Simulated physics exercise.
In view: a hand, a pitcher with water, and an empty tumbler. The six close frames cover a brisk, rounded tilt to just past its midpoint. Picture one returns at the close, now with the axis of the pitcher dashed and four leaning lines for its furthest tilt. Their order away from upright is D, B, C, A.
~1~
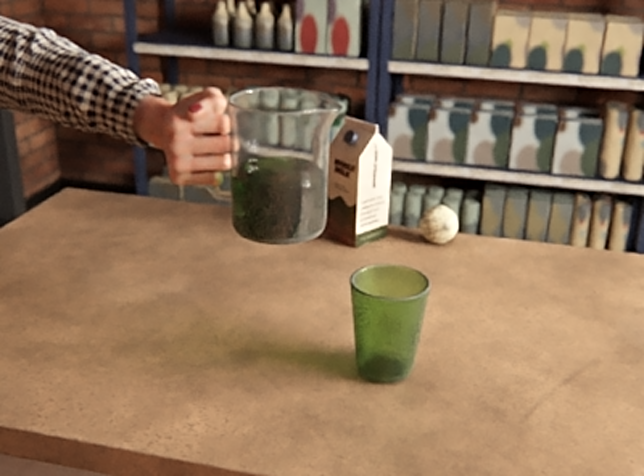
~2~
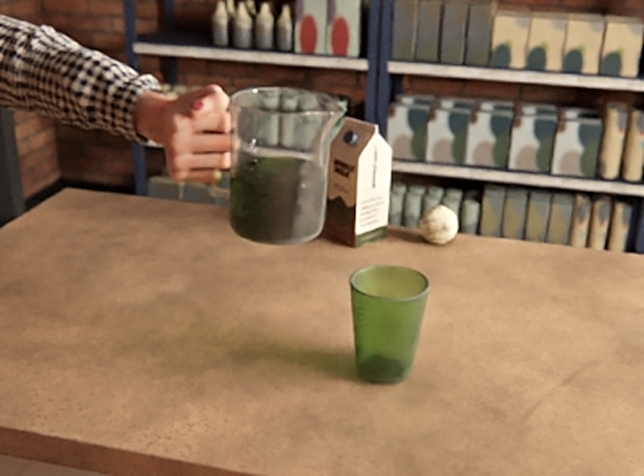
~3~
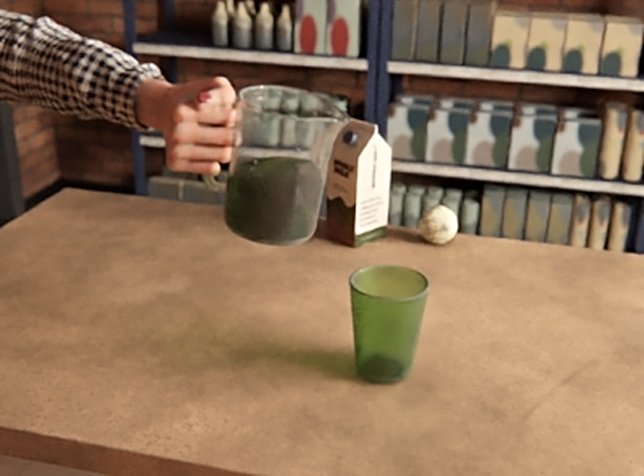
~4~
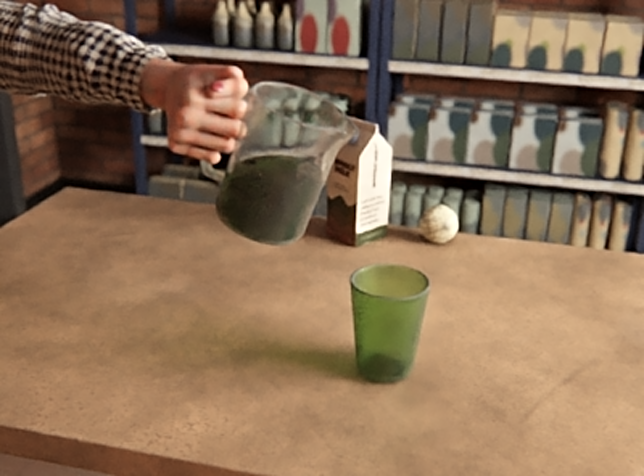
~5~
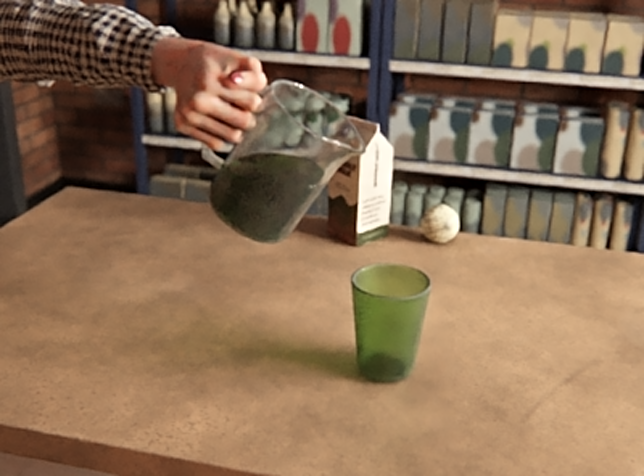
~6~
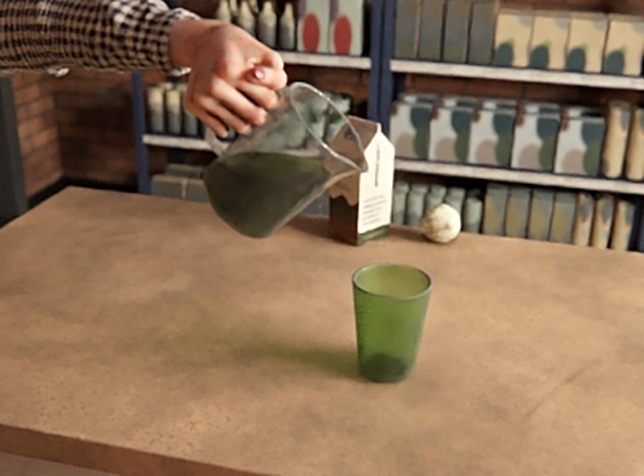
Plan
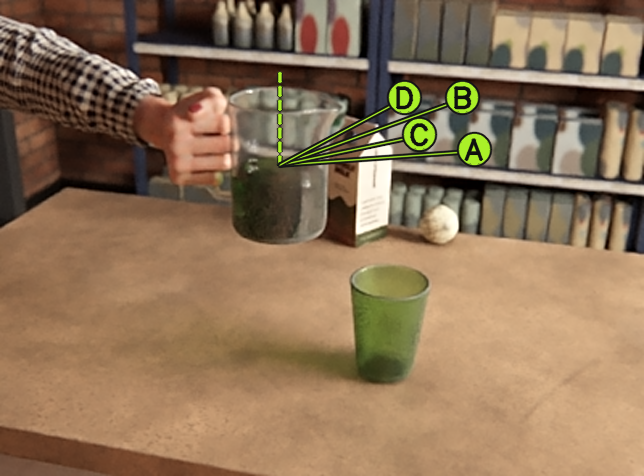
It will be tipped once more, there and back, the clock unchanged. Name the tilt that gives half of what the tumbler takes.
Use mark A.
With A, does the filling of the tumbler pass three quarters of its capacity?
No, it does not.
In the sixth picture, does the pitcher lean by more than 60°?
No, it does not.
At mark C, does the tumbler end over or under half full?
Under.
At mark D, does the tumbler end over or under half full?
Under half.
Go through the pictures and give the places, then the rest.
In the first picture, upright, lip at (340, 108); rim of the tumbler round (390, 281); nothing has left yet.
In the second picture, tipped about 2°, lip at (342, 111); nothing has left yet.
In the third picture, tipped about 9°, lip at (348, 120); nothing has left yet.
In the fourth picture, tipped about 19°, lip at (357, 133); nothing has left yet.
In the fifth picture, tipped about 31°, lip at (364, 151); nothing has left yet.
In the sixth picture, tipped about 45°, lip at (367, 170); nothing has left yet.
In lime, A at (457, 152); B at (446, 104); C at (403, 139); D at (390, 106).
If A is chosen, the tumbler ends with about 54 % of what it can hold; 3 % of the water is spilt.
If B is chosen, the tumbler ends with about 17 % of what it can hold.
If C is chosen, the tumbler ends with about 34 % of what it can hold.
If D is chosen, the tumbler ends with about 5 % of what it can hold.
